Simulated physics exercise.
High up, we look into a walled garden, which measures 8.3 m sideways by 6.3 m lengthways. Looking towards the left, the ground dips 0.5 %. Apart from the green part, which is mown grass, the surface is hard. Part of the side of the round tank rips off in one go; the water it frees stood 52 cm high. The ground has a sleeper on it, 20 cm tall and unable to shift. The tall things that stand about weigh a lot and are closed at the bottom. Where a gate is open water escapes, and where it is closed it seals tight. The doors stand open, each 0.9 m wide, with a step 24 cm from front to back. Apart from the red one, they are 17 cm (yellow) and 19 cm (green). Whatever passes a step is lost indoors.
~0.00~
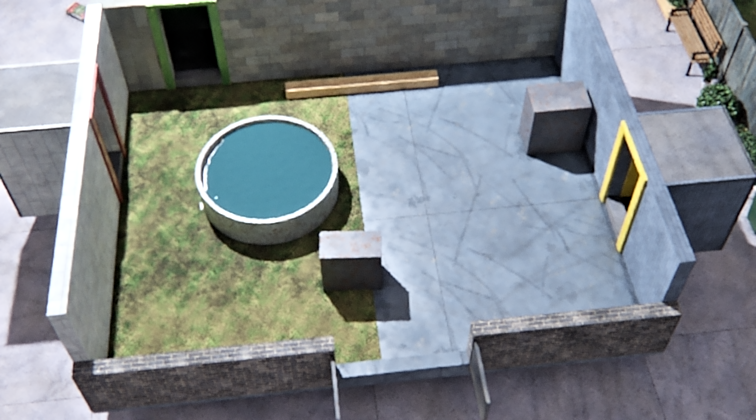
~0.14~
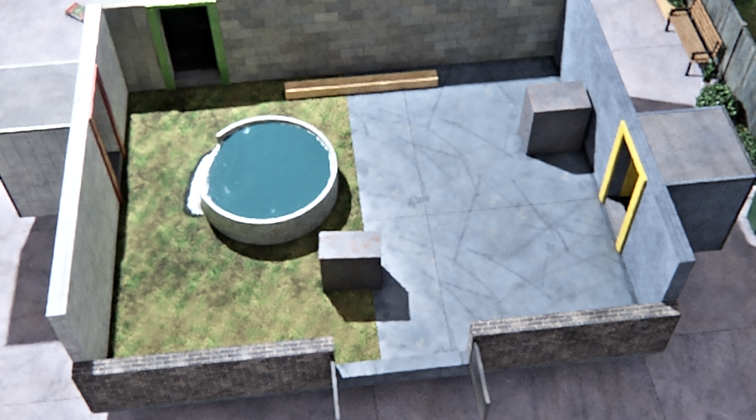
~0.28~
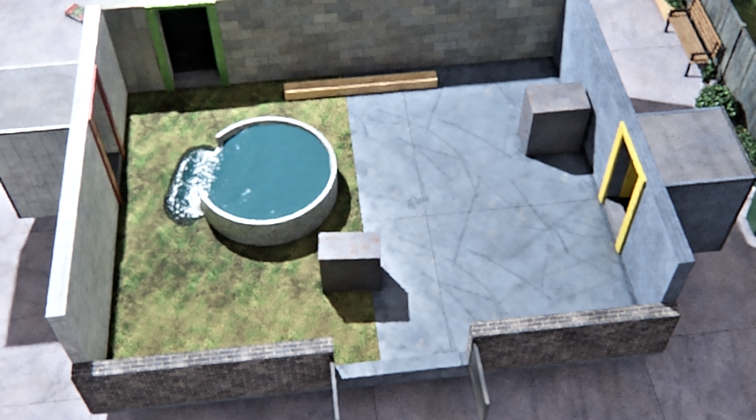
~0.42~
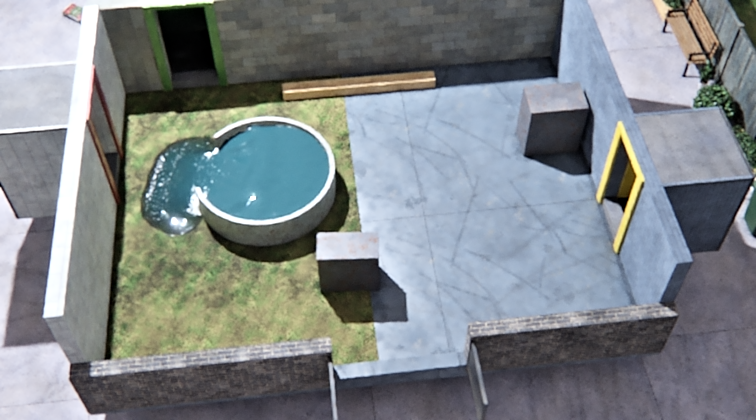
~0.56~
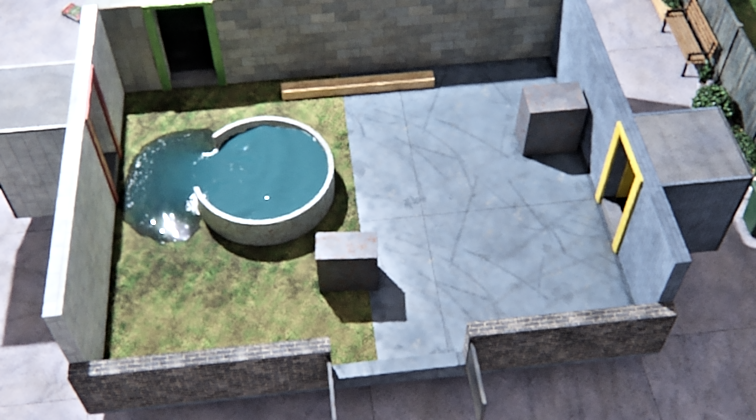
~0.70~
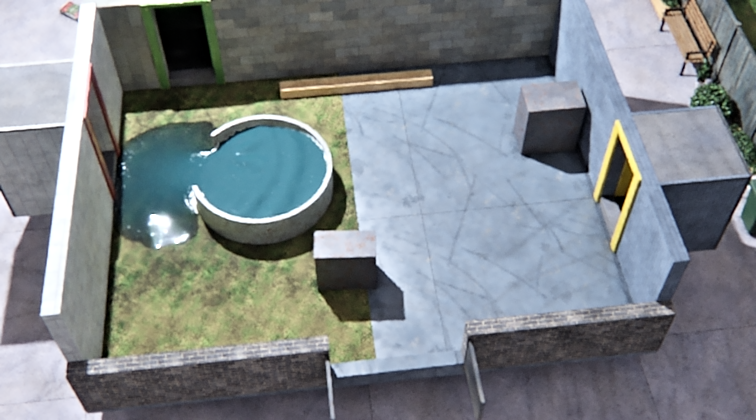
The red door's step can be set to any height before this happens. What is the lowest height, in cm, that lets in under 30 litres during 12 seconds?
About 24 cm.
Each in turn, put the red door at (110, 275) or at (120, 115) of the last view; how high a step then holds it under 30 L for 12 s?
You'd want about 5.5 cm there first, then about 17 cm.
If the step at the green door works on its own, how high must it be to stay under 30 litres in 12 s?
Door green, min height approx. 10.0 cm.
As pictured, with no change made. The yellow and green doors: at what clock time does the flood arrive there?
Yellow not within the 12 s, green 2.2 s.
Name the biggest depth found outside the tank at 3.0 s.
Around 28 centimetres.
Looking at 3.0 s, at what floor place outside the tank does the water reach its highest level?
At about pixel (123, 97).
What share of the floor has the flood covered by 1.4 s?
Around 10 per cent of the floor.
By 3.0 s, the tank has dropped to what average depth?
I'd put it at some 23 centimetres on average.
After 1.4 s water covers 10 % of the floor, deepest (32 cm) near (116, 192); 31 cm at the red door, 12 litres in over its 19 cm step.
After 3.0 s water covers 20 % of the floor, deepest (28 cm) near (123, 97); 23 cm at the red door, 74 litres in over its 19 cm step.
After 12.0 s water covers 80 % of the floor, deepest (8 cm) near (114, 216); 8 cm at the red door, 80 litres in over its 19 cm step.
At the red door as built, the water arrived by 0.7 s and peaked near 32 cm at 1.8 s.
With a step of 21.5 cm, 52 litres would have come in within the 12 s; with 29 cm, 6 litres. So under 30 litres takes about 24 cm.
